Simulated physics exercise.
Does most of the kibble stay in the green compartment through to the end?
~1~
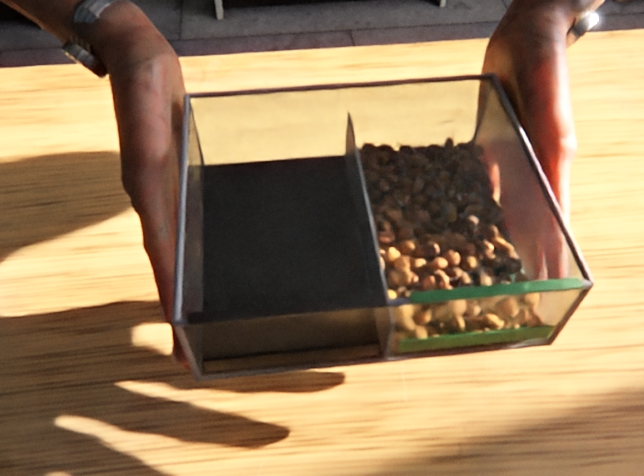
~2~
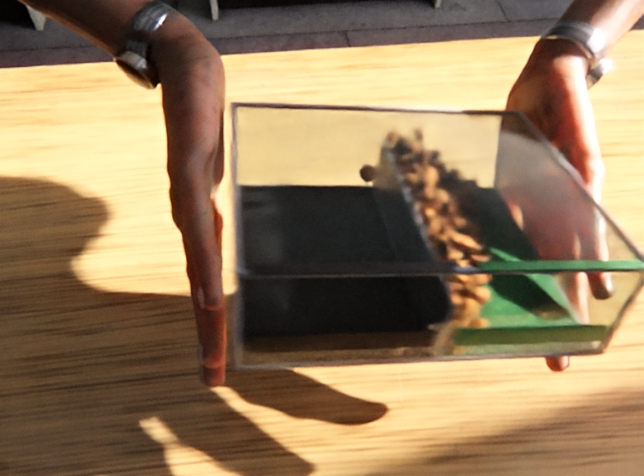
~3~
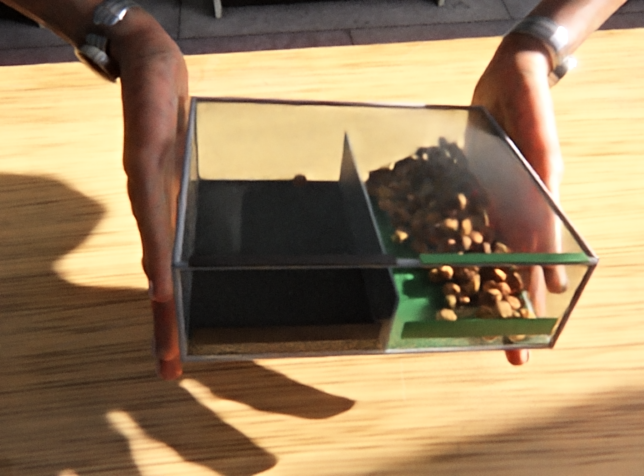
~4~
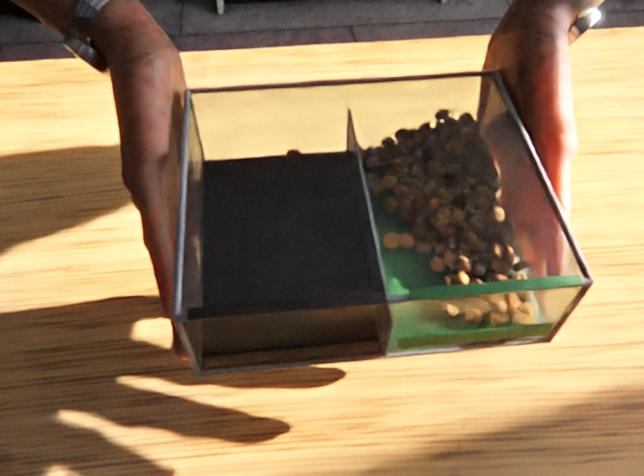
Yes, nearly all of the kibble is still in the green compartment at the end, and the black one is left almost bare.
